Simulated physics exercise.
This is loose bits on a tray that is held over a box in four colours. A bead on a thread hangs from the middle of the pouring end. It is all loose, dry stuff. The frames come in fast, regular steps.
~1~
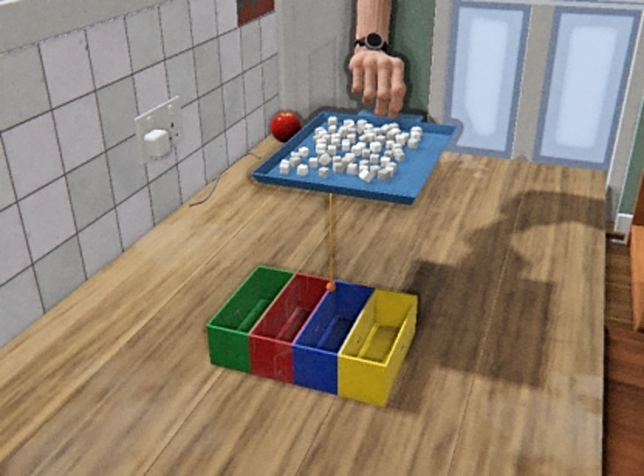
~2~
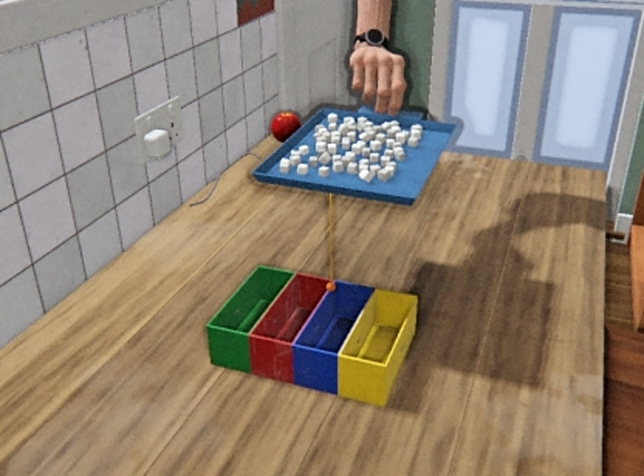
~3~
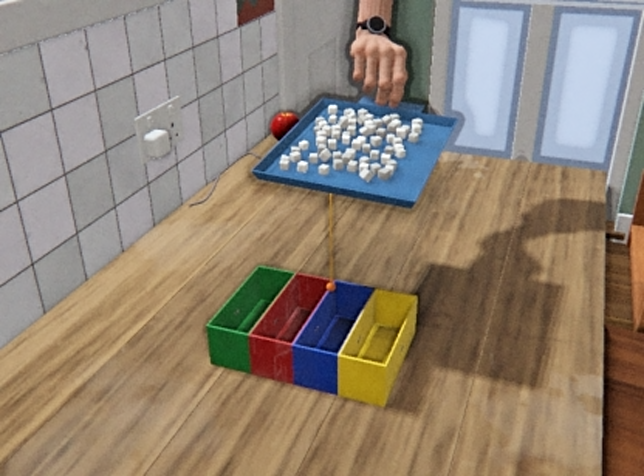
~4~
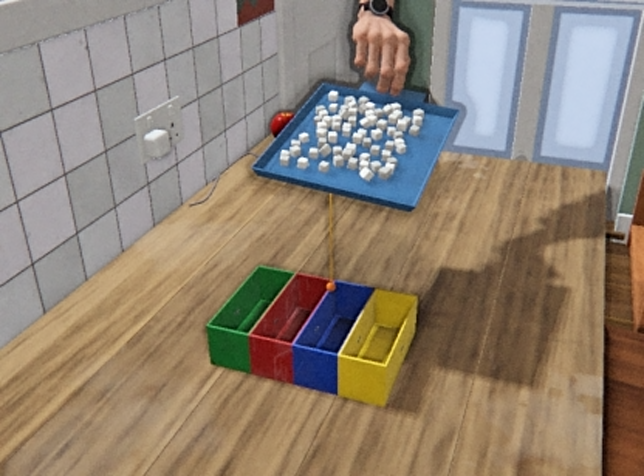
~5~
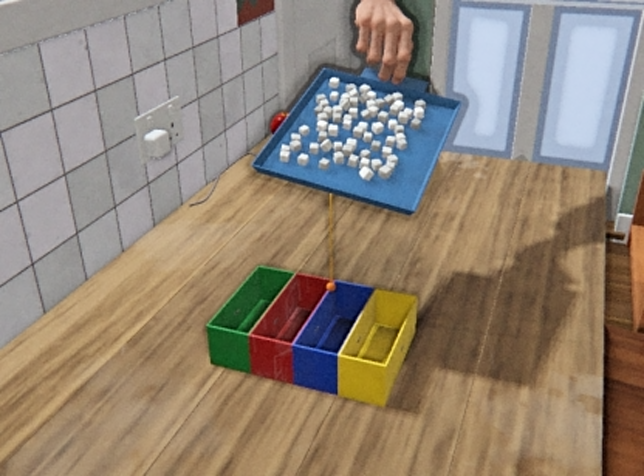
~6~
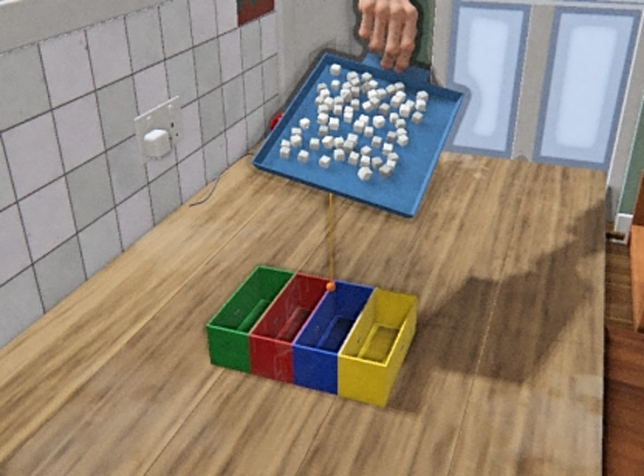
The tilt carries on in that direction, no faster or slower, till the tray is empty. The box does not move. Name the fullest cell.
It favours the yellow compartment.
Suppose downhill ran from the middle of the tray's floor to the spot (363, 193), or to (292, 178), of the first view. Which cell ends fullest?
In turn: Yellow; that green cell.
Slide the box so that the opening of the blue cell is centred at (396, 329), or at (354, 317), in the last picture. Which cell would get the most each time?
At the first place the cell in blue, at the second the cell in yellow.
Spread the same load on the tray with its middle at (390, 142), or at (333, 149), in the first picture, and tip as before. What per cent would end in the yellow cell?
Near 40 % and 50 %.
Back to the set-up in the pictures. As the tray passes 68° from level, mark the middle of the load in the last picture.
At about (397, 232).
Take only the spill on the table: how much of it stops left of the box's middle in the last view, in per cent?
Near 0 %.
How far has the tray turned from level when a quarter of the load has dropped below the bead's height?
Near 75 degrees.
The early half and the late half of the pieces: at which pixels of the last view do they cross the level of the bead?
At about (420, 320), then at (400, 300).
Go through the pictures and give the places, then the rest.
In the first frame, corners of the pouring end (258, 172) and (412, 194), level; middle of the load (361, 148), sugar cubes; bead on its thread (331, 287); green cell (229, 346); red cell (271, 356); blue cell (316, 366); yellow cell (362, 377).
In the second frame, corners of the pouring end (258, 171) and (412, 195), level; middle of the load (361, 146).
In the third frame, corners of the pouring end (258, 169) and (412, 198), tipped barely, lowest at the right corner; middle of the load (361, 142).
In the fourth frame, corners of the pouring end (258, 166) and (412, 202), tipped a little, lowest at the right corner; middle of the load (362, 135).
In the fifth frame, corners of the pouring end (258, 163) and (412, 207), tipped clearly, lowest at the right corner; middle of the load (363, 128).
In the sixth frame, corners of the pouring end (258, 161) and (411, 211), tipped clearly, lowest at the right corner; middle of the load (364, 121); green cell (229, 346); red cell (271, 356); blue cell (316, 366); yellow cell (362, 377).
Just after the last frame, tray tipped steeply; roughly half on the tray; just a few in the yellow cell; roughly half falling or outside the box.
A moment on, tray tipped past a quarter turn; roughly half in the yellow cell; about a tenth in the blue cell; roughly half falling or outside the box.
Further on, tray tipped past a quarter turn; roughly half in the yellow cell; about a tenth in the blue cell; roughly half falling or outside the box.
When it is over, tray tipped past a quarter turn; roughly half in the yellow cell; about a tenth in the blue cell; not one in the red cell; not one in the green cell; roughly half outside the box.
